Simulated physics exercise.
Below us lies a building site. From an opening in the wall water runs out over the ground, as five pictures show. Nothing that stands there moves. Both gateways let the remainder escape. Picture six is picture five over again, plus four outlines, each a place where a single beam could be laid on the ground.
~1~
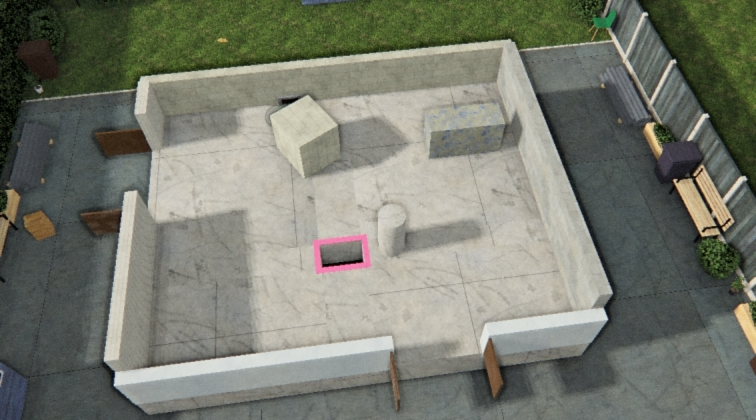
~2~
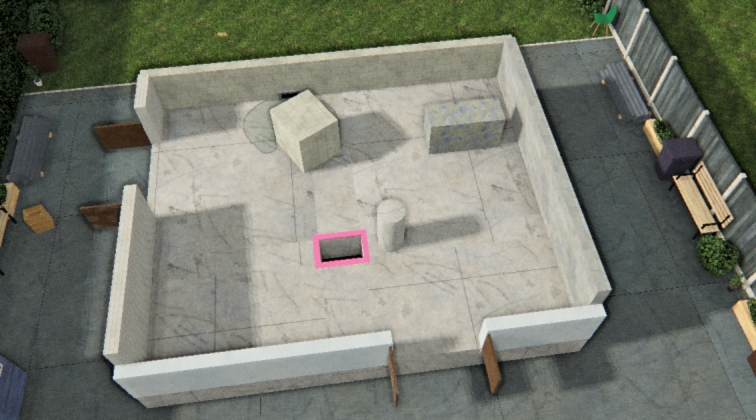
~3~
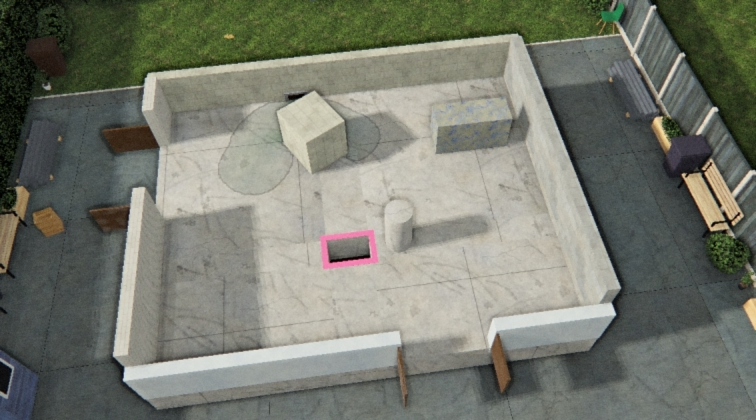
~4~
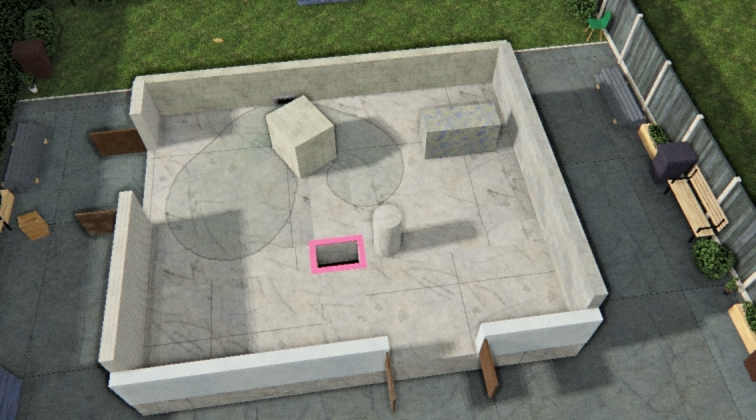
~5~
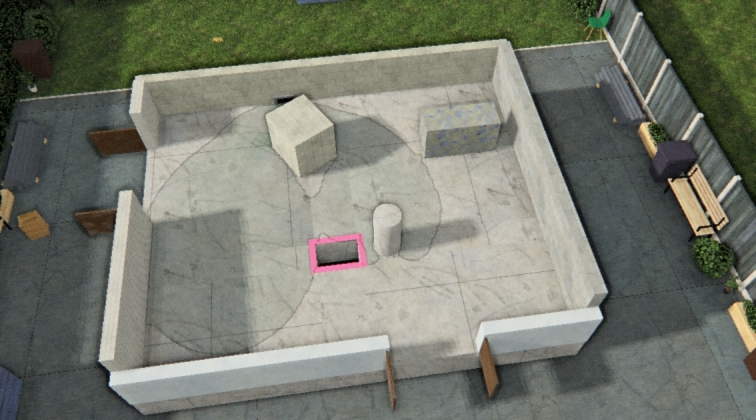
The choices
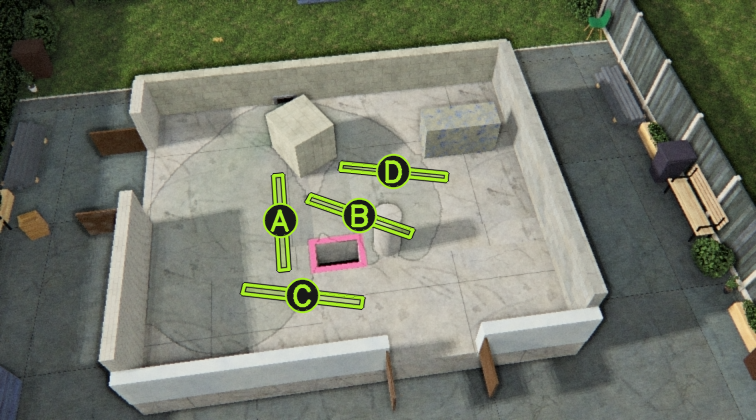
Clear water spreads around the tilted block and across the pale floor of a walled building site.
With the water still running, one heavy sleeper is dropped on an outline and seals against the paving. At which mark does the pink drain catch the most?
Place C does it best.
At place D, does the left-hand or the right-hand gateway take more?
More leaves on the right.
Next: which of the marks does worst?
That would be B.
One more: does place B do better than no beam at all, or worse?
Place B is worse.
On the marked copy, A from (284, 269) to (278, 175); B from (308, 198) to (411, 233); C from (243, 289) to (362, 302); D from (341, 166) to (446, 177).
If A is chosen, about 13 % of the stream runs into the pink drain, about 79 % out by the gates.
If B is chosen, about 4 % of the stream runs into the pink drain, about 90 % out by the gates.
If C is chosen, about 17 % of the stream runs into the pink drain, about 76 % out by the gates.
If D is chosen, about 9 % of the stream runs into the pink drain, about 84 % out by the gates.
